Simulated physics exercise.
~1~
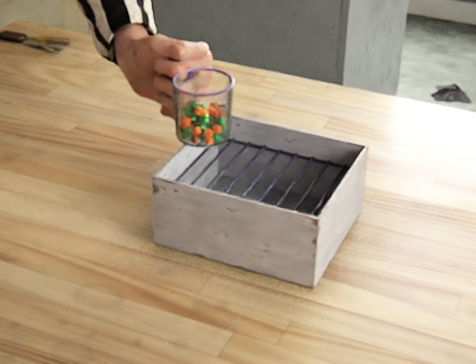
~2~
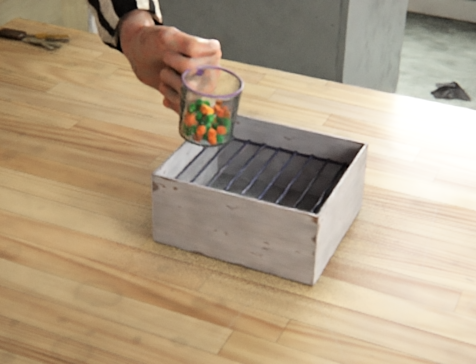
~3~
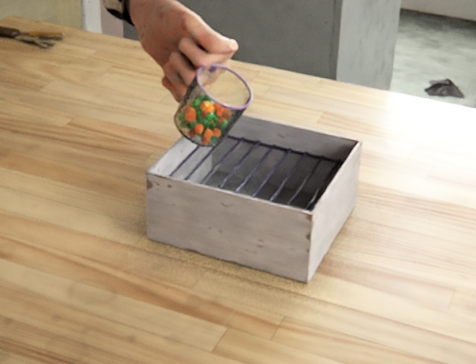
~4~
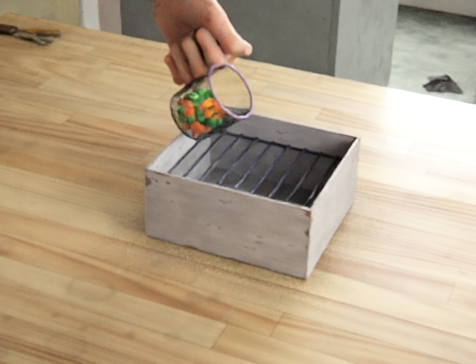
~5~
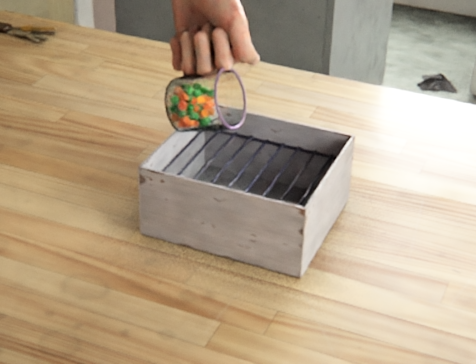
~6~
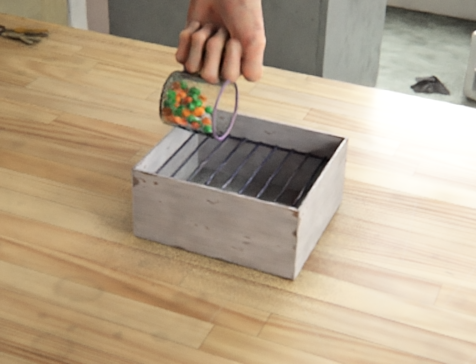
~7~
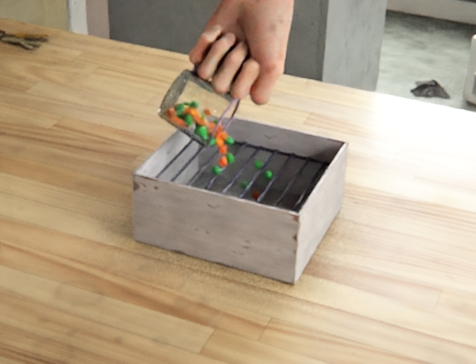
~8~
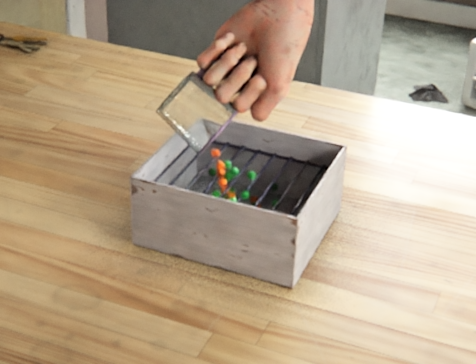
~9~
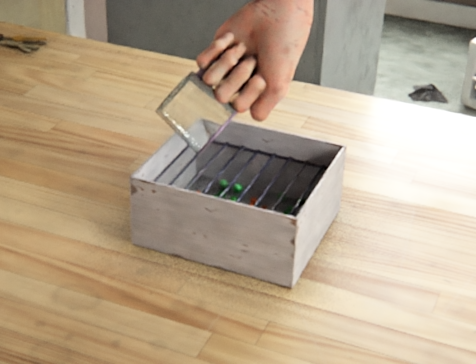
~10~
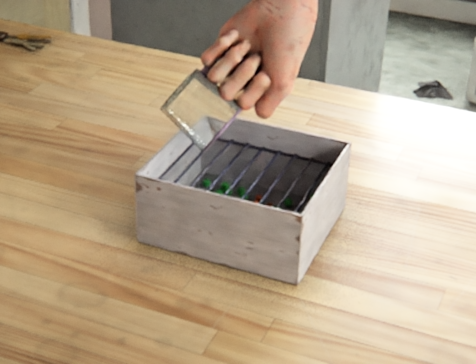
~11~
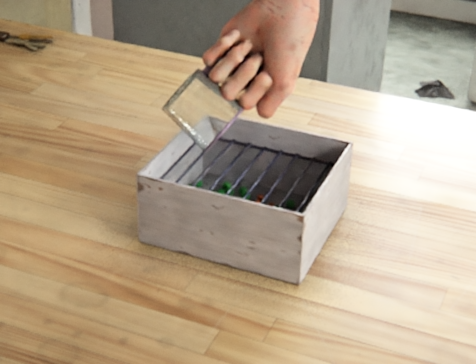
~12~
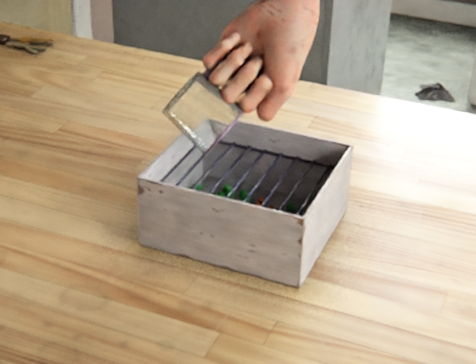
A hand holds a clear cup of small green and orange pieces above a pale wooden box with dark wires strung across it. The hand moves slightly right and tilts the cup until it lies on its side, the pieces still gathered inside. As it tips further, the pieces spill out in a stream toward the wires. The cup ends up upside down and empties, with the last pieces dropping into the box. Both the green and the orange ones pass between the wires and rest underneath, while the hand keeps the empty cup above the box.
